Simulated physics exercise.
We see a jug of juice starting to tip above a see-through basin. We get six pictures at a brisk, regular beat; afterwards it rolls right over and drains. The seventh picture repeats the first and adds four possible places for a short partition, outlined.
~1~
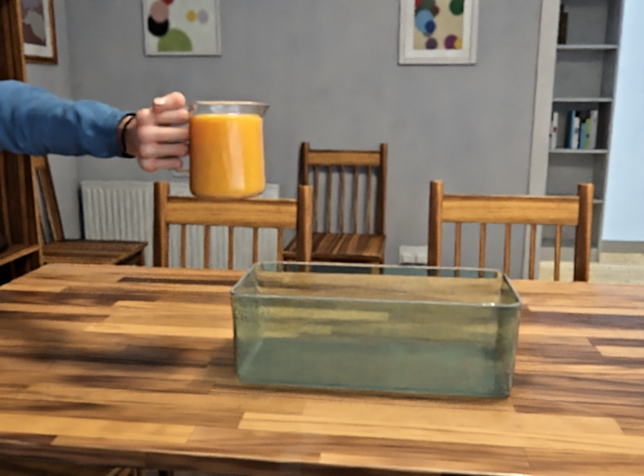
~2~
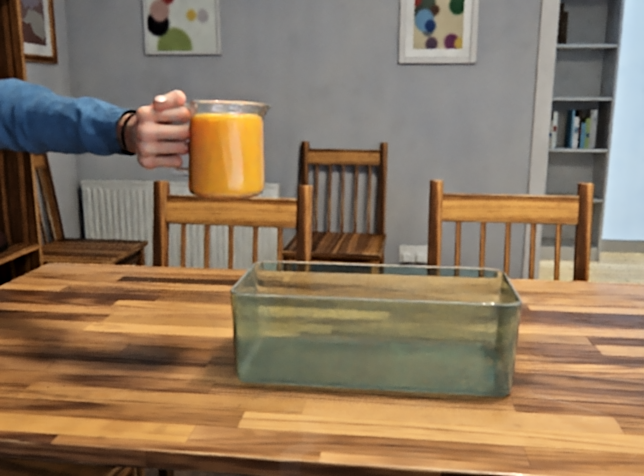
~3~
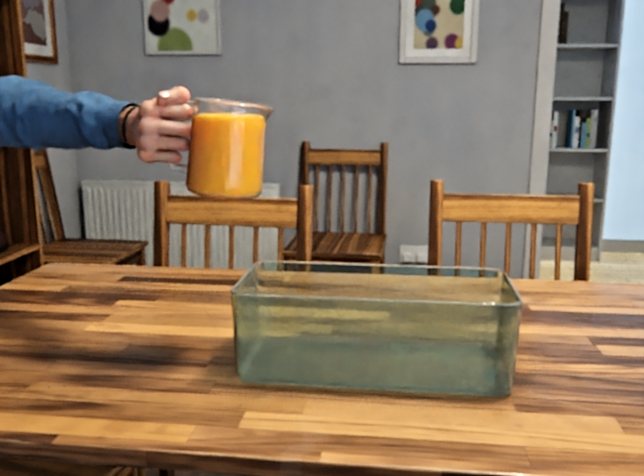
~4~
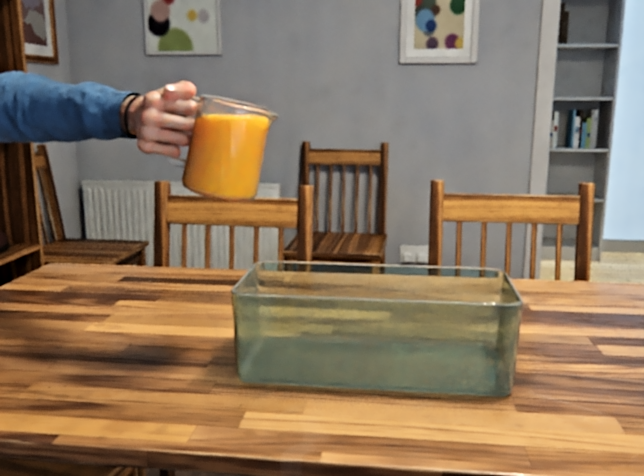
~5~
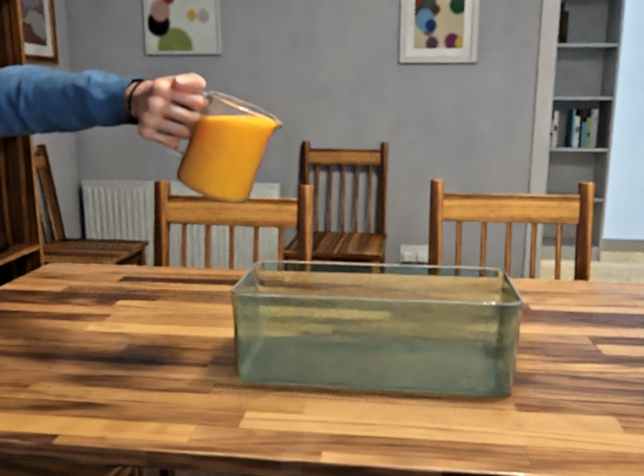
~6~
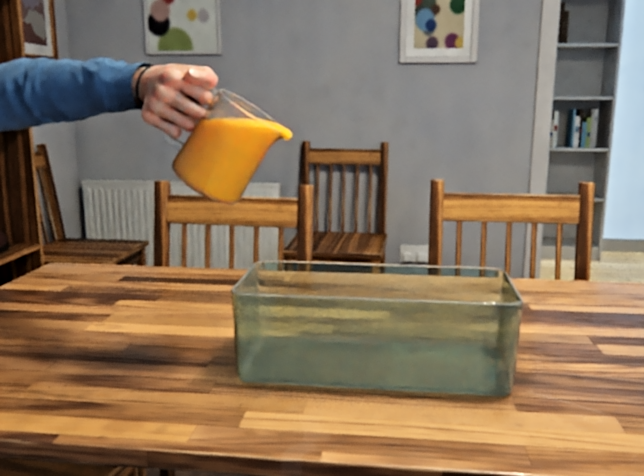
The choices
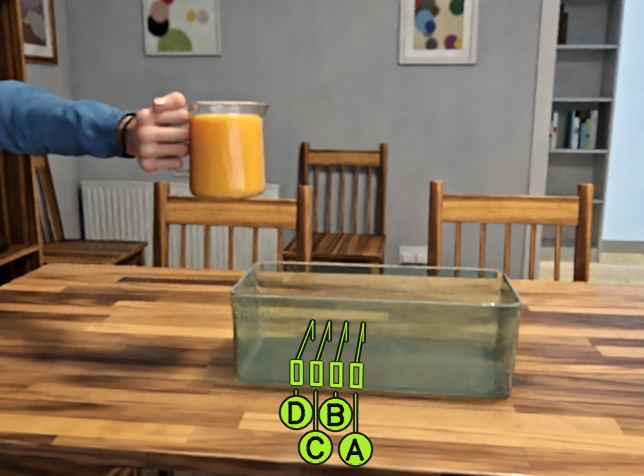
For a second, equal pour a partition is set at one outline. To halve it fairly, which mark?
It is B.
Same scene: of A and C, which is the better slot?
Slot C.
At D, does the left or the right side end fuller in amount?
The right side.
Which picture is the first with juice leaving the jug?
Picture 6.
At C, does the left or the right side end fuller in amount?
The right side.
On the marked copy, A at (355, 393); B at (335, 392); C at (315, 391); D at (296, 390).
If A is chosen, about 79 % ends left of the wall and 16 % right of it; 5 % is lost outside.
If B is chosen, about 48 % ends left of the wall and 49 % right of it; 3 % is lost outside.
If C is chosen, about 26 % ends left of the wall and 73 % right of it.
If D is chosen, about 10 % ends left of the wall and 89 % right of it.
